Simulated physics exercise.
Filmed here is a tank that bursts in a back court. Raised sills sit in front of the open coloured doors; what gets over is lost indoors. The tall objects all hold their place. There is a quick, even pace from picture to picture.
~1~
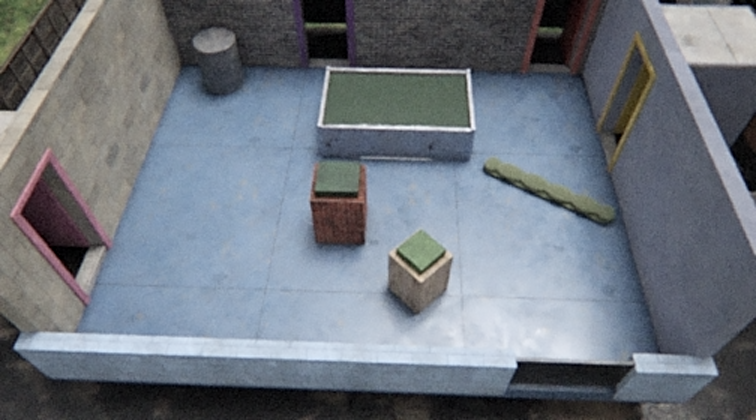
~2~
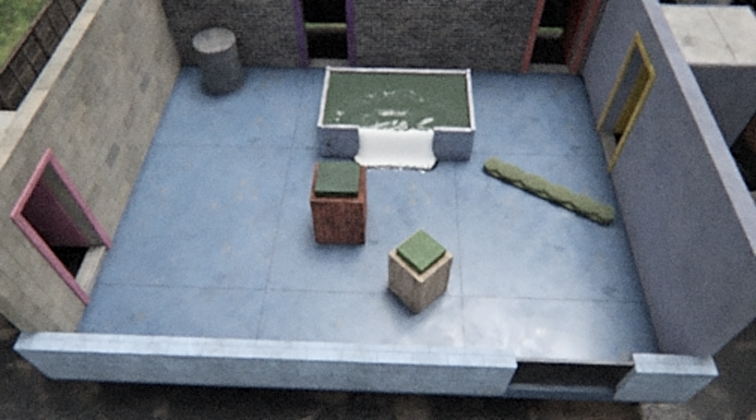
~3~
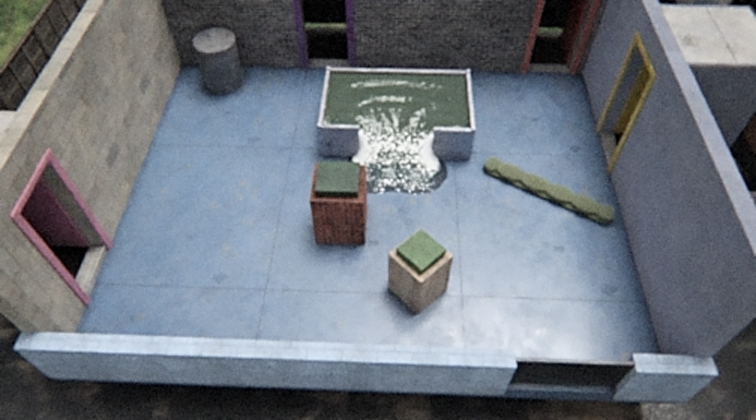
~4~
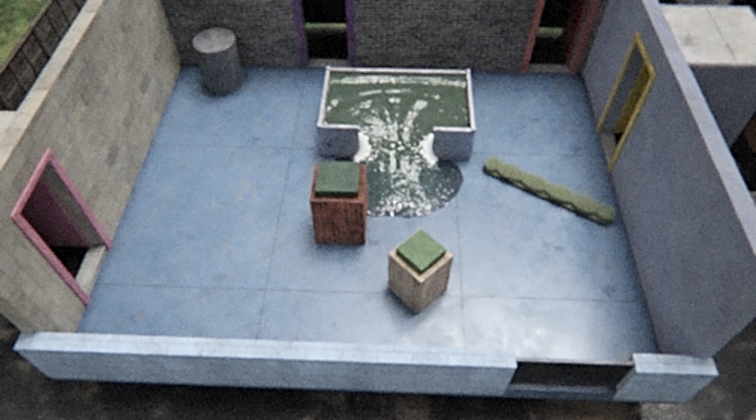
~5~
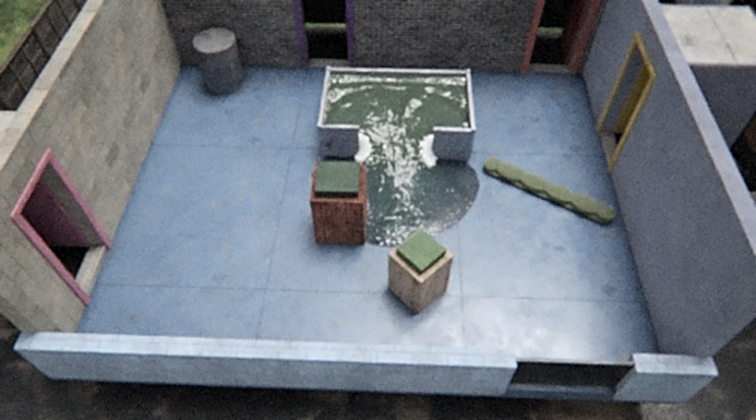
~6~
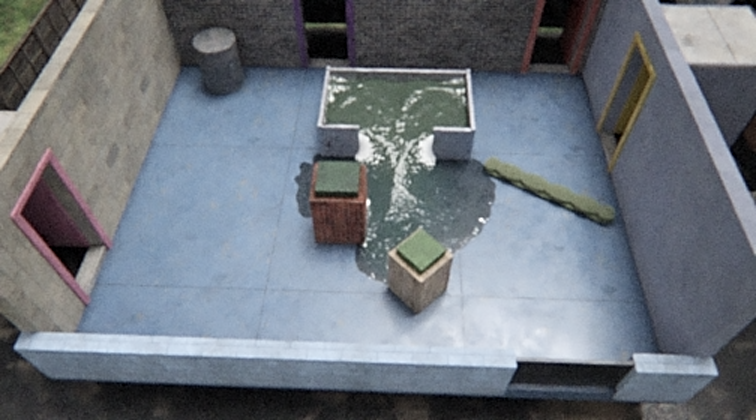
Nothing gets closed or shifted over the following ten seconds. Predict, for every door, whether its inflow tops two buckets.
Red door: Does not top two buckets; pink door: Does not top two buckets; purple door: Does not top two buckets; yellow door: Does not top two buckets.
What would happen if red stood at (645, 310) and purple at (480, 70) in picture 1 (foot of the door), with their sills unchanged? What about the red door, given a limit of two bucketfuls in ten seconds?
Red passes that mark.
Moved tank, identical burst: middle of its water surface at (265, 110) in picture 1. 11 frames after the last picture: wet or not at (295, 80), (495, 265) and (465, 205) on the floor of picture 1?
Points in order: Not reached; not reached; not reached.
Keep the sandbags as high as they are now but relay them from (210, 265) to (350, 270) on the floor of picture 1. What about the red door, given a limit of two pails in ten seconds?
From what I can tell, the red door surpasses the limit.
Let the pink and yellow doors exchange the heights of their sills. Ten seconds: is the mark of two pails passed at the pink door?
The pink door surpasses the threshold, I think.
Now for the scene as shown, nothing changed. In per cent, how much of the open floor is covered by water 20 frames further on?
My guess is around 55 in a hundred.
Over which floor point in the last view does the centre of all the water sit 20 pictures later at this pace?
I'd mark it close to (383, 218).
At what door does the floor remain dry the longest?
That is the one in purple.
A moment on, water covers 20 % of the floor; the red door not reached, the pink door not reached, the purple door not reached, the yellow door not reached.
Next, water covers 40 % of the floor; the red door not reached, the pink door not reached, the purple door not reached, the yellow door not reached.
Then, water covers 55 % of the floor; the red door not reached, the pink door wet at the sill, nothing in, the purple door not reached, the yellow door not reached.
Later, water covers 65 % of the floor; the red door not reached, the pink door under two buckets in, the purple door not reached, the yellow door wet at the sill, nothing in.
In the end, water covers 85 % of the floor; the red door wet at the sill, nothing in, the pink door under two buckets in, the purple door wet at the sill, nothing in, the yellow door wet at the sill, nothing in.
